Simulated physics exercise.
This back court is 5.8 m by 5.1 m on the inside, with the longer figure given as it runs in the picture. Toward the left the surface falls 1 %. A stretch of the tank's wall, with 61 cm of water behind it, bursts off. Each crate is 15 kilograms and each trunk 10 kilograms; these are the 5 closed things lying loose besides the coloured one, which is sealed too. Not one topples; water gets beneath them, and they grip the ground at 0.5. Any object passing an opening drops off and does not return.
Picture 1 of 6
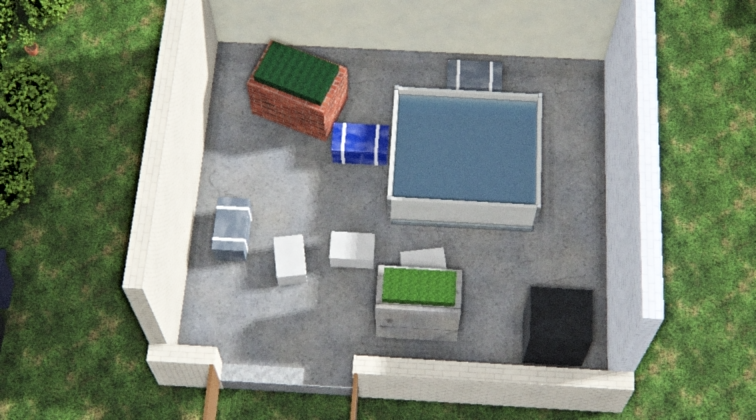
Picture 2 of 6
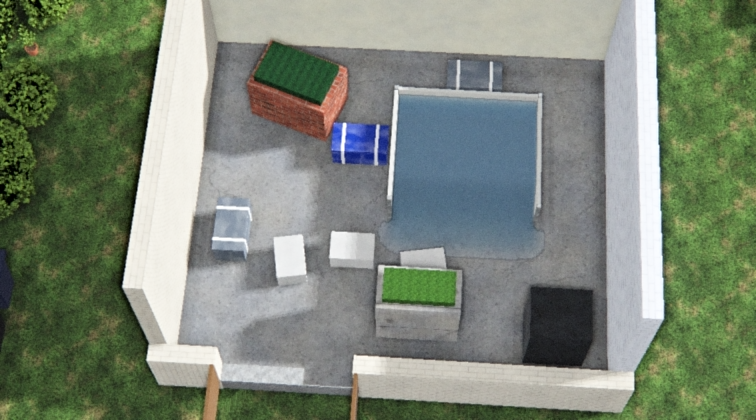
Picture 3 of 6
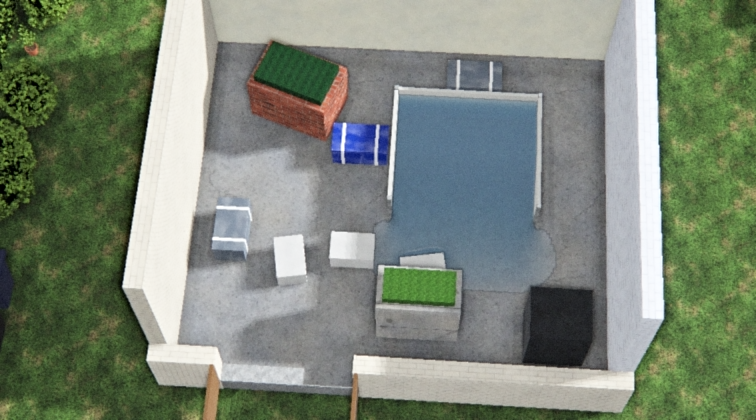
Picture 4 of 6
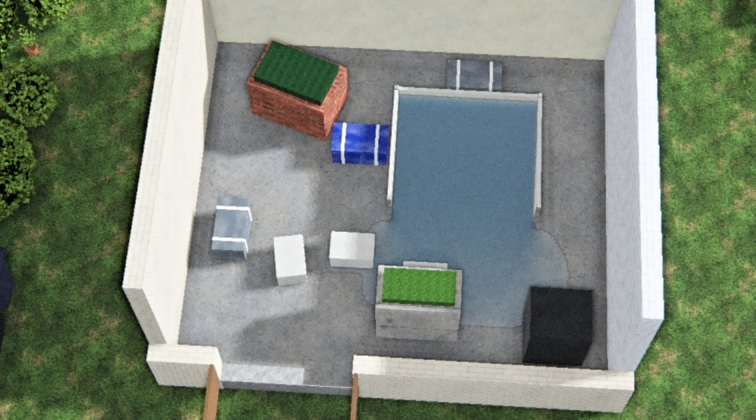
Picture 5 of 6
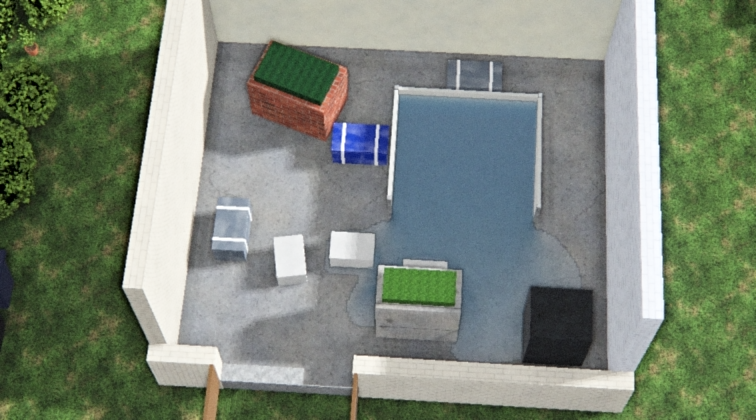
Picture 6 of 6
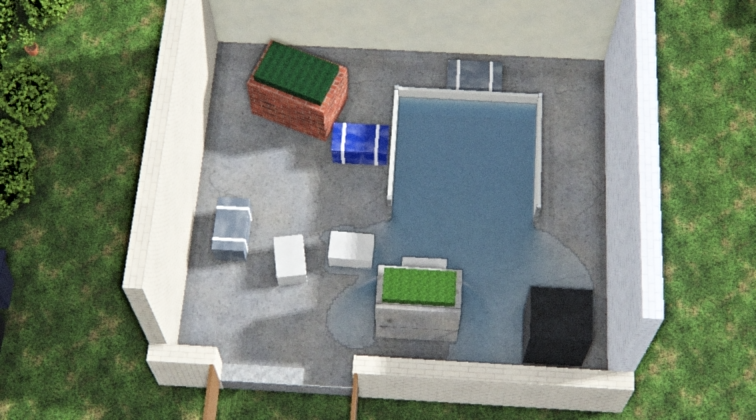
A broad tank of blue water dominates a walled grey court on grass, seen from high above. A blue trunk and a green-topped brick block sit to its left, pale boxes and a grass-topped block lie below, and a black box stands lower right. The tank's near side bursts, water spreads around the grass-topped block and black box, and one white box shifts slightly, while the camera stays still.
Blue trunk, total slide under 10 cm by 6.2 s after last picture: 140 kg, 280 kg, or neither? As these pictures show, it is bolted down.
It's going to be fine with the lighter option.
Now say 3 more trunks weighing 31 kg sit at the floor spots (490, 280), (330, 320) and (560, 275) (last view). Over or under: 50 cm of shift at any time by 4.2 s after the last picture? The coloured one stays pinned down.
One after another they come out beyond the mark, beyond the mark, beyond the mark.
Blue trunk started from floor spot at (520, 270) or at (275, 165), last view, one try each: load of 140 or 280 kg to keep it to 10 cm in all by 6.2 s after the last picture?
In turn: Just the heavier works; the lighter suffices.
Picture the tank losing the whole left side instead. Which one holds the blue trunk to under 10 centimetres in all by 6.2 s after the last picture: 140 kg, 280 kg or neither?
So only the heavier pick.
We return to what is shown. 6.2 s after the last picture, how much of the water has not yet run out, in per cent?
Around 88 % of the water.
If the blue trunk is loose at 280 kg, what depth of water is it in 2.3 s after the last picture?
Close to 0 cm deep.
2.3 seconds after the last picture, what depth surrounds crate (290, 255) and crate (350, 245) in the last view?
Some 8 cm at the first, some 4 cm at the second.
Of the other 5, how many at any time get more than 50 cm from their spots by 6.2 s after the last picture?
That comes to 5.
Then, 0.6 s after the last picture the blue trunk would be 0 cm from its start with 140 kg and 0 cm from its start with 280 kg; 0 cm of water round it then.
Then, 2.3 s after the last picture the blue trunk would be 0 cm from its start with 140 kg and 0 cm from its start with 280 kg; 0 cm of water round it then.
Then, 4.2 s after the last picture the blue trunk would be 0 cm from its start with 140 kg and 0 cm from its start with 280 kg; 0 cm of water round it then.
Then, 6.2 s after the last picture the blue trunk would be 0 cm from its start with 140 kg and 0 cm from its start with 280 kg; 6 cm of water round it then.
